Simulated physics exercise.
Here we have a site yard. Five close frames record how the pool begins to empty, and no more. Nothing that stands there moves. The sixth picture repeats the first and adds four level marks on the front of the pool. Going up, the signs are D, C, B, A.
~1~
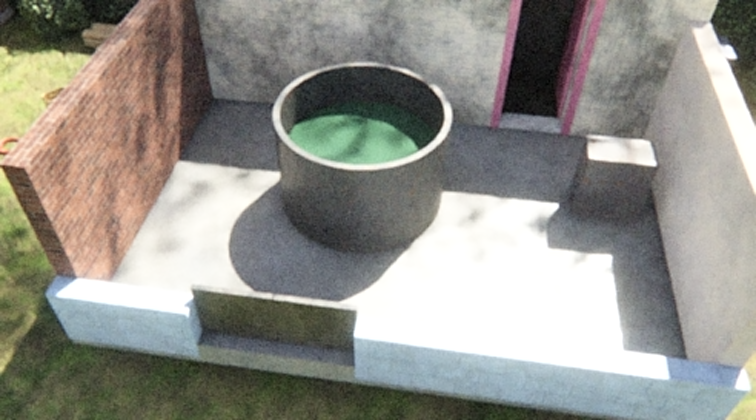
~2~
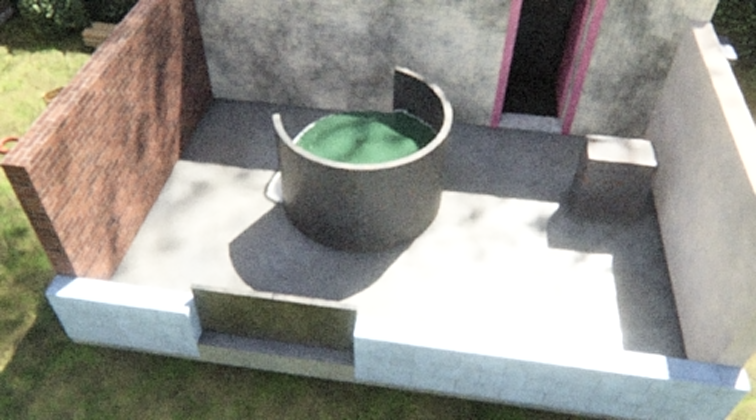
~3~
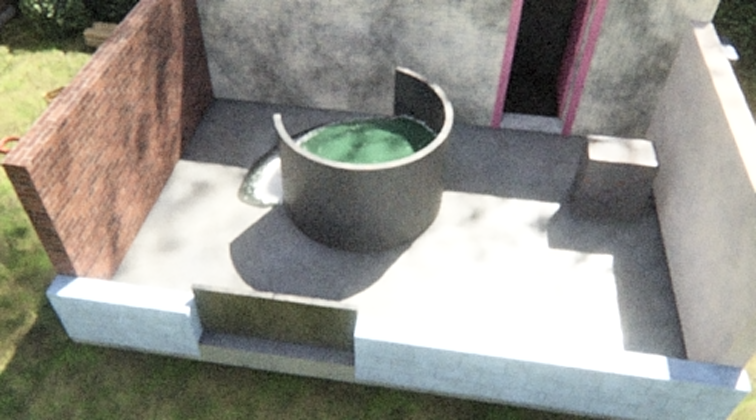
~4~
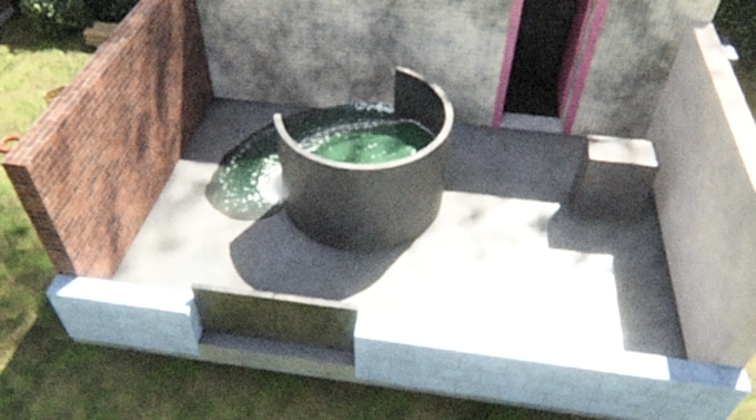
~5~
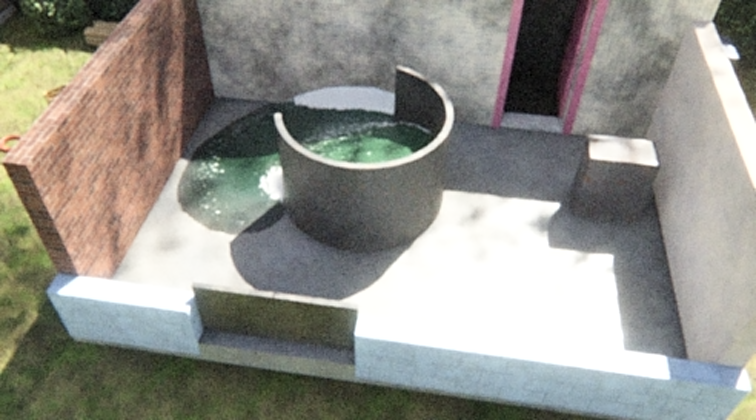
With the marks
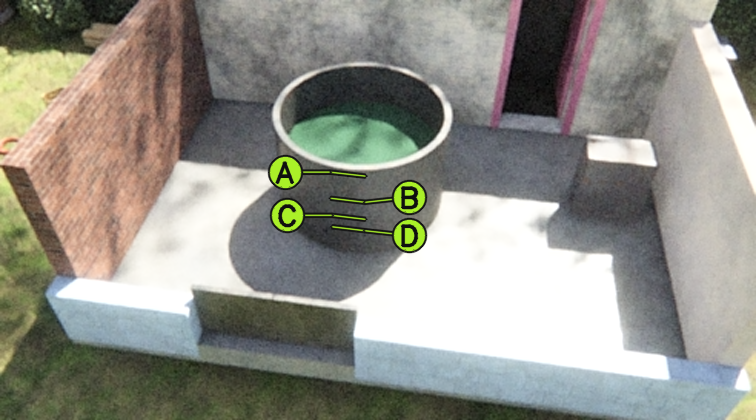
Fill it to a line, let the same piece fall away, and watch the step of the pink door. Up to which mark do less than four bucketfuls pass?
It is B.
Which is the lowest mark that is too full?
The answer is A.
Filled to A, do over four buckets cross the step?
Yes, that goes wrong.
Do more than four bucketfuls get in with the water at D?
No, not at all.
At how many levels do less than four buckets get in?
Three.
In lime, A at (347, 174); B at (348, 200); C at (348, 217); D at (348, 228); from the bottom up D, C, B, A.
With A, about 10 bucketfuls get in.
With B, a bucket or two gets in.
With C, nothing gets over.
With D, nothing gets over.
